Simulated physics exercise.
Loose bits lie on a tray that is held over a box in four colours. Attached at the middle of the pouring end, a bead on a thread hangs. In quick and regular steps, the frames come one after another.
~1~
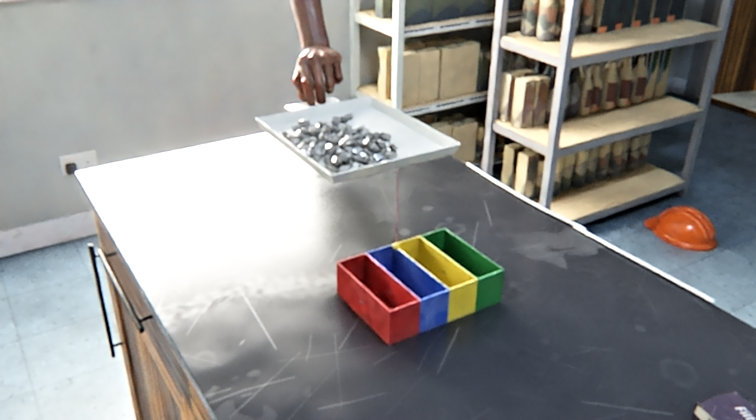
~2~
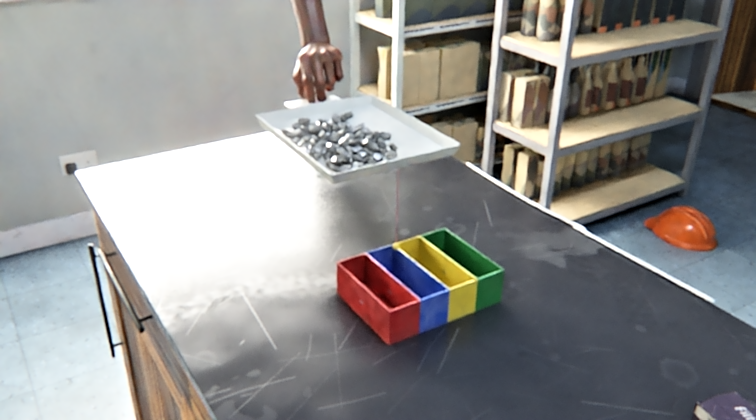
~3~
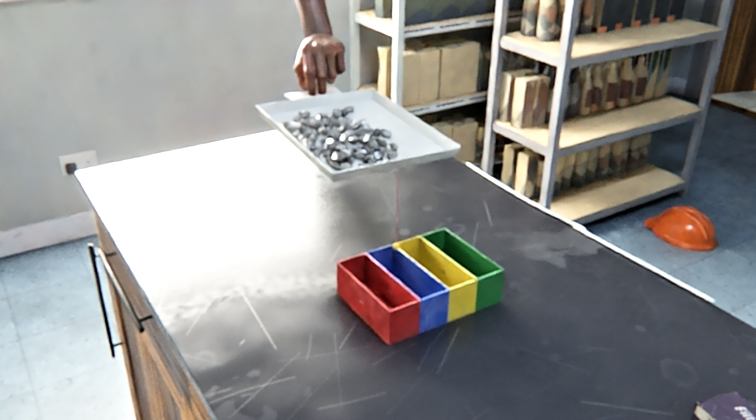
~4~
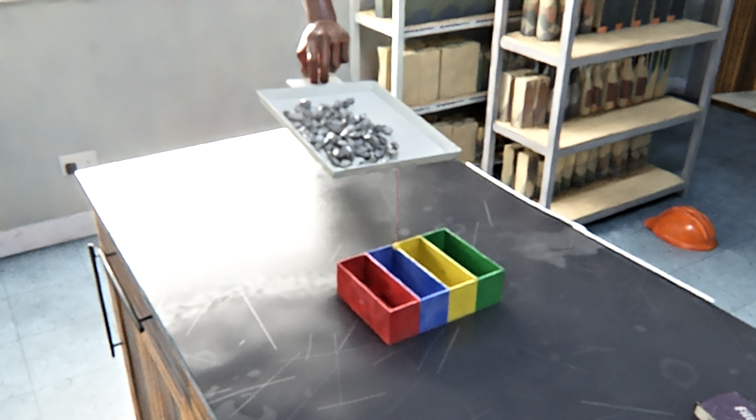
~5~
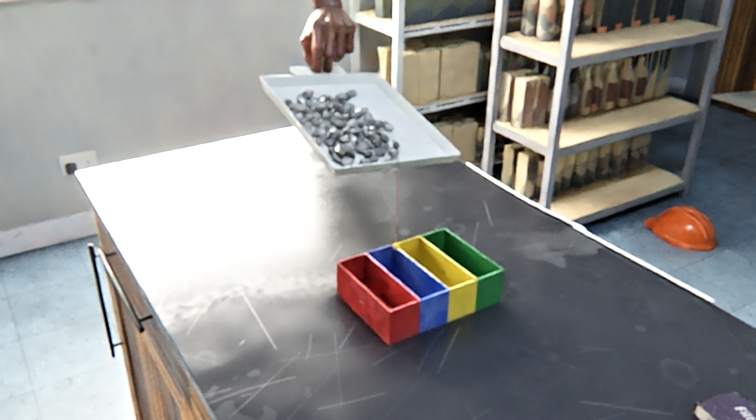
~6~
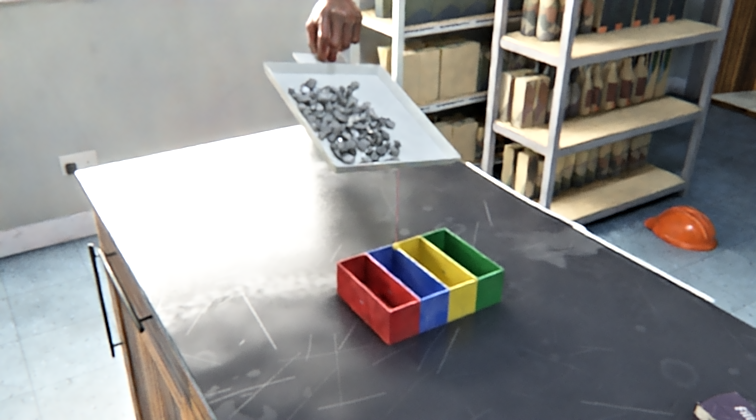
A hand held a pale tray of grey gravel above a red, blue, yellow and green box on a dark table, then gradually raised the tray's far end, tilting it toward its right front corner.
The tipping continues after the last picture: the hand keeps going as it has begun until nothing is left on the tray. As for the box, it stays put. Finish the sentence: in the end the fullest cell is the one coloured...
In the end the fullest cell is the one coloured green.
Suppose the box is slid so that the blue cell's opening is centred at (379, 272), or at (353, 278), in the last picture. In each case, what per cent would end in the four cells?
About 50 % and 10 %.
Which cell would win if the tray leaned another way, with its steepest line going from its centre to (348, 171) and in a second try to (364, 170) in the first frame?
Well, with the first heading it's the red cell, and with the second it's that red cell.
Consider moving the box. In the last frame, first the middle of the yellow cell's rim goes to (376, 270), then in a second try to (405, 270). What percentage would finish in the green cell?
Trial 1 around 0 percent, trial 2 around 30 percent.
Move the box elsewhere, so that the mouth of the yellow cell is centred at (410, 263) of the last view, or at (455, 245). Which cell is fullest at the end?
The first time green comes out on top, the second time the yellow cell.
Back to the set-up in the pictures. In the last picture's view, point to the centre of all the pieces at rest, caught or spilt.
Close to (457, 280), more or less.
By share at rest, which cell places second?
Second: The cell in yellow.
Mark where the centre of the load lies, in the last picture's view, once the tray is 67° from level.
The middle of the pieces sits at roughly (429, 164).
Shortly afterwards, tray tipped steeply; near two thirds on the tray; only a few in the green cell; only a few in the yellow cell; near a quarter falling or outside the box.
Next, tray tipped past a quarter turn; only a few on the tray; near half in the green cell; near a quarter in the yellow cell; only a few in the blue cell; near a quarter falling or outside the box.
Some moments later, tray tipped past a quarter turn; near half in the green cell; near a quarter in the yellow cell; only a few in the blue cell; near a quarter falling or outside the box.
In the end, tray tipped past a quarter turn; near half in the green cell; near a quarter in the yellow cell; only a few in the blue cell; none at all in the red cell; near a quarter outside the box.
